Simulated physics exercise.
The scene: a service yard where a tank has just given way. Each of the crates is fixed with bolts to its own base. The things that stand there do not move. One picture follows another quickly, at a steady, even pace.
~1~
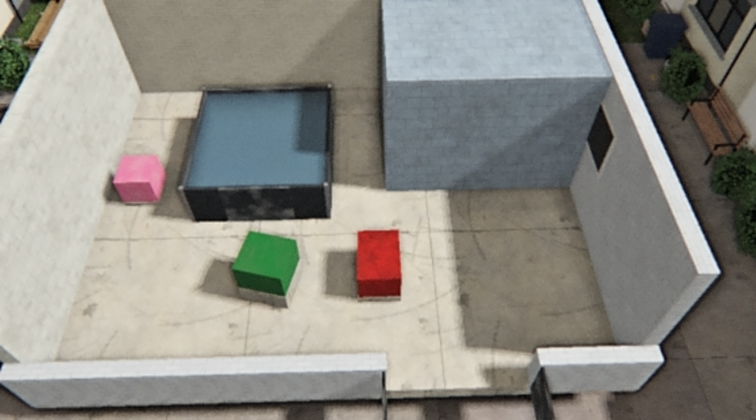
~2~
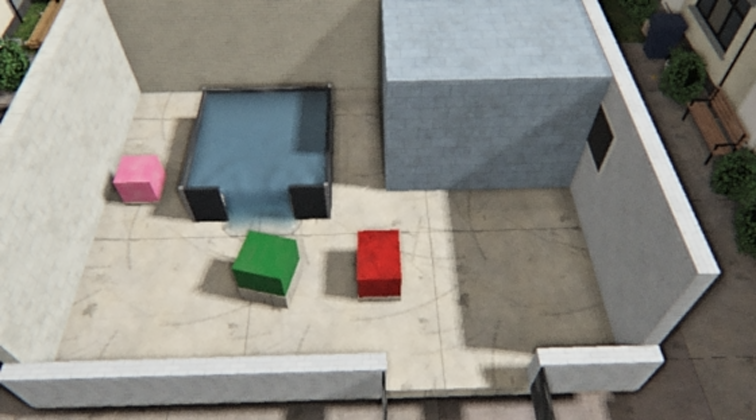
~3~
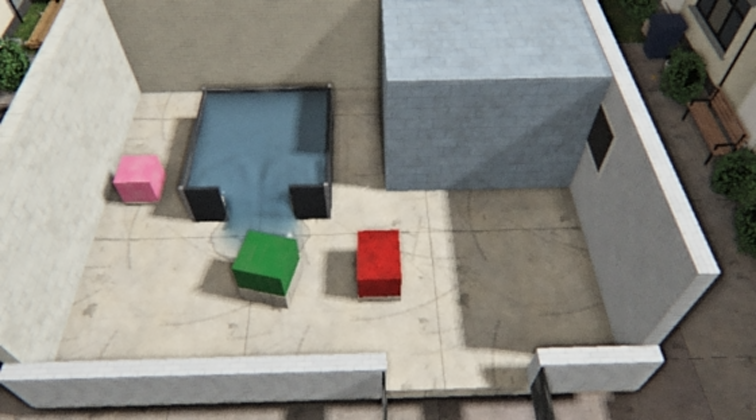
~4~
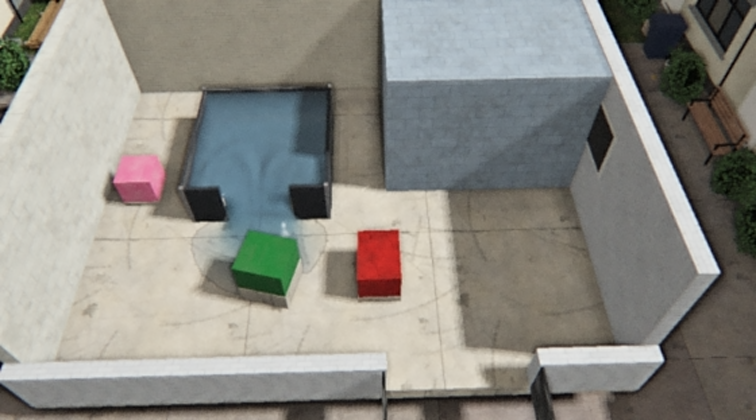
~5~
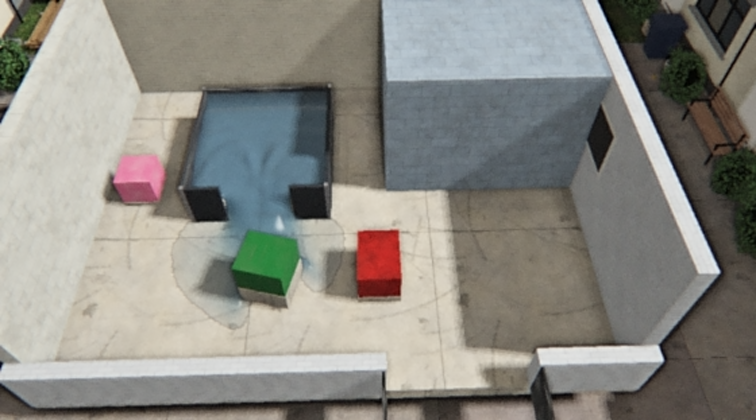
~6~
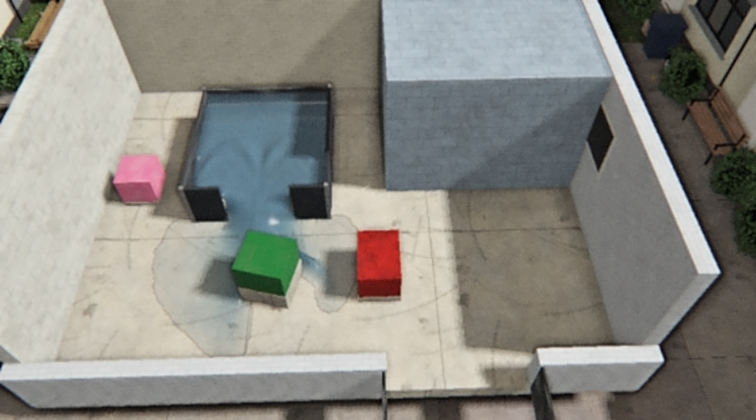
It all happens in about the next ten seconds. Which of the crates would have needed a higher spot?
Pink crate: Yes, it gets wet. Green crate: Yes, it gets wet. Red crate: Yes, it gets wet.
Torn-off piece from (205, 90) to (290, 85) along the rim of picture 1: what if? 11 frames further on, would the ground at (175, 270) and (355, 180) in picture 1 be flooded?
Untouched, submerged.
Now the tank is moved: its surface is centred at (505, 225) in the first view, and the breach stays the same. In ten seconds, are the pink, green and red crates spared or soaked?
Going one at a time, the pink crate is left untouched, the green crate is left untouched and the red crate is left untouched.
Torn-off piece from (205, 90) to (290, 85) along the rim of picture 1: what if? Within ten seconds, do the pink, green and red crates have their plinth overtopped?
Pink: Flooded; green: Not flooded; red: Flooded.
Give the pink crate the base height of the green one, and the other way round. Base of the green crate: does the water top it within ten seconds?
Well, the green crate is inundated then.
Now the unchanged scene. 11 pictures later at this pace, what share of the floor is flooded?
Close to 40 %.
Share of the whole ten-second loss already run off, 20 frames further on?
Roughly 15 percent.
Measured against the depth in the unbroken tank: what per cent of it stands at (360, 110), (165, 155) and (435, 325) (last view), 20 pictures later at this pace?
The depth comes out near 0, 0 and 2 per cent.
A moment on, water covers 25 % of the floor; the pink crate not reached, the green crate water round its plinth, the red crate water round its plinth.
Next, water covers 40 % of the floor; the pink crate not reached, the green crate water round its plinth, the red crate water round its plinth.
Then, water covers 65 % of the floor; the pink crate water round its plinth, the green crate water round its plinth, the red crate water round its plinth.
Later, water covers 95 % of the floor; the pink crate water round its plinth, the green crate water round its plinth, the red crate water round its plinth.
In the end, water covers 100 % of the floor; the pink crate was topped, the green crate was topped, the red crate was topped.
